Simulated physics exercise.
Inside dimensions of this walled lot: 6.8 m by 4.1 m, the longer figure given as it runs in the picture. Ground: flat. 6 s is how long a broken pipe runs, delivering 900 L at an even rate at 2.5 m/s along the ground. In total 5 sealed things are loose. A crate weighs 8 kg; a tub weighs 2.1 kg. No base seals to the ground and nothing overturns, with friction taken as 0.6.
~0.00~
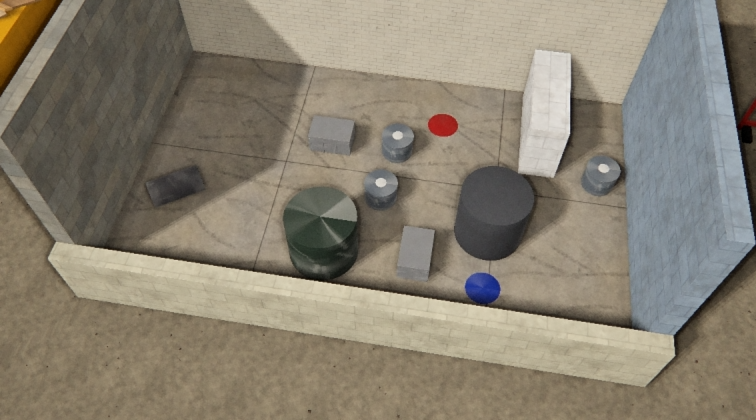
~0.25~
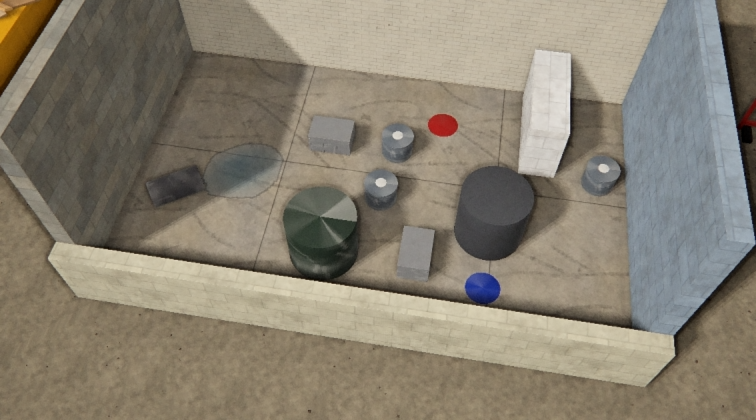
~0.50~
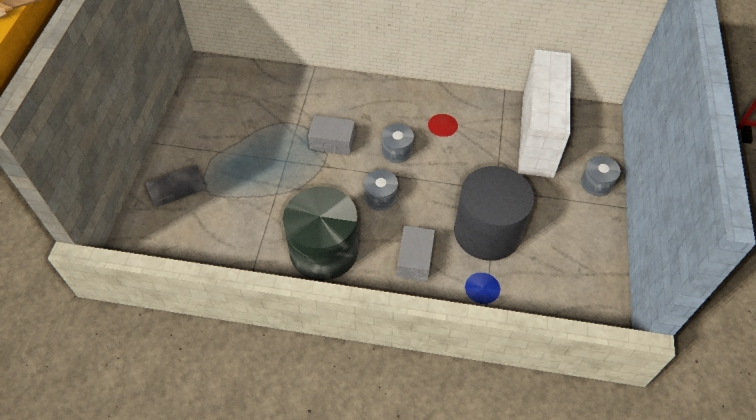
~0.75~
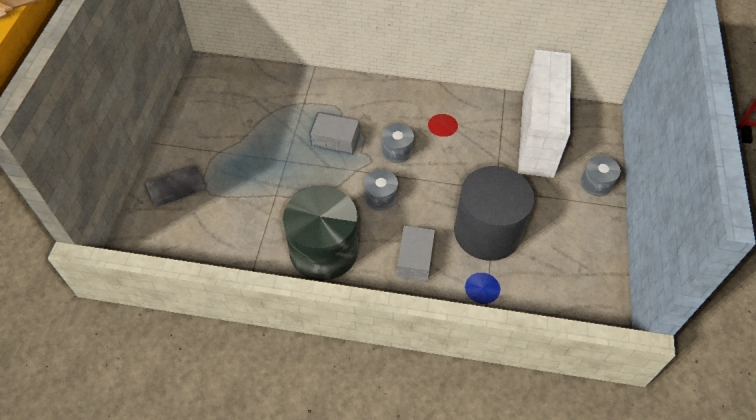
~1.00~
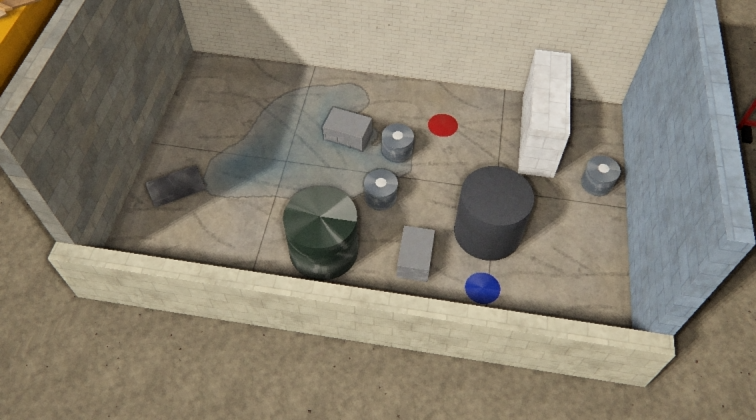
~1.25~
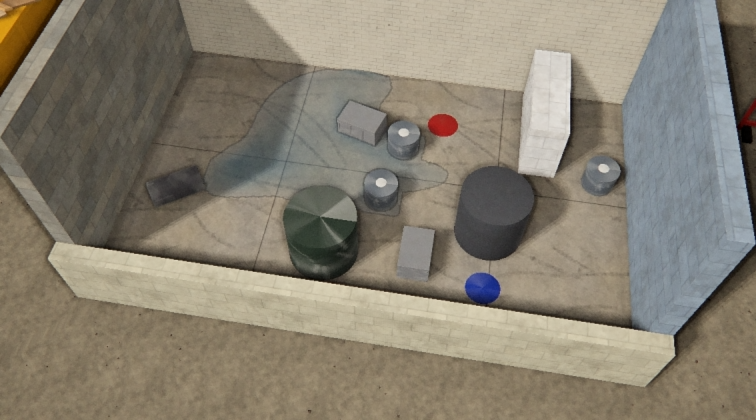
Water spread across the floor of a walled lot from beside a dark cylinder on the left, nudging a grey crate a short way right before a small round tub beside it shifted slightly too.
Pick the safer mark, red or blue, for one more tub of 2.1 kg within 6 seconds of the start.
Blue.
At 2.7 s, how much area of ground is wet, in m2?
My estimate is roughly 11.5 m2.
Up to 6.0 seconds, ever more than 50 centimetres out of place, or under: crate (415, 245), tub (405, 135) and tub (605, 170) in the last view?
Item one falls below it, item two exceeds it, item three falls below it.
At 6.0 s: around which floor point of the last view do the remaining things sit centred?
Centred roughly on (487, 196).
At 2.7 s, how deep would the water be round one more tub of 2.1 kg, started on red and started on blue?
Respectively 4 and 0 cm.
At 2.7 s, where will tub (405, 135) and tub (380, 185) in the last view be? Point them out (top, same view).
Somewhere around (510, 103) and (417, 205).
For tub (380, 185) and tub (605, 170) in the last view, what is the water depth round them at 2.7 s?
I'd put it at 2 cm and 0 cm respectively.
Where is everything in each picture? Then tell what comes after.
A crate at (332, 128), on the bottom; a tub at (398, 136), on the bottom; the red patch at (443, 125); the blue patch at (483, 288); water covers 0.0 m2; 0 of 5 have shifted, in the first frame.
A crate at (332, 128) rests on the ground; a tub at (398, 136) rests on the ground; the red patch at (443, 125); the blue patch at (483, 288); water covers 0.8 m2; 0 of 5 have shifted, in the second frame.
A crate at (332, 128) rests on the ground; a tub at (398, 136), on the bottom; the red patch at (443, 125); the blue patch at (483, 288); 1.5 m2 under water; 0 of 5 have shifted, in the third frame.
A crate at (335, 127) rests on the ground, 5 cm from its start; a tub at (398, 136), on the bottom; the red patch at (443, 125); the blue patch at (483, 288); water covers 2.5 m2; 1 of 5 have shifted, in the fourth frame.
A crate at (348, 122) rests on the ground, 25 cm from its start; a tub at (398, 136) rests on the ground; the red patch at (443, 125); the blue patch at (483, 288); water covers 3.9 m2; 1 of 5 have shifted, in the fifth frame.
A crate at (362, 116), on the bottom, 48 cm from its start; a tub at (404, 133) rests on the ground, 10 cm from its start; the red patch at (443, 125); the blue patch at (483, 288); water covers 5.4 m2; 2 of 5 have shifted, in the sixth frame.
After 1.8 s on red it would be 10 cm off in 2 cm of water; on blue it would be 0 cm off in 0 cm of water.
After 2.7 s on red it would be 81 cm off in 4 cm of water; on blue it would be 0 cm off in 0 cm of water.
After 4.2 s on red it would be 104 cm off in 15 cm of water; on blue it would be 0 cm off in 0 cm of water.
After 6.0 s on red it would be 107 cm off in 15 cm of water; on blue it would be 0 cm off in 1 cm of water.
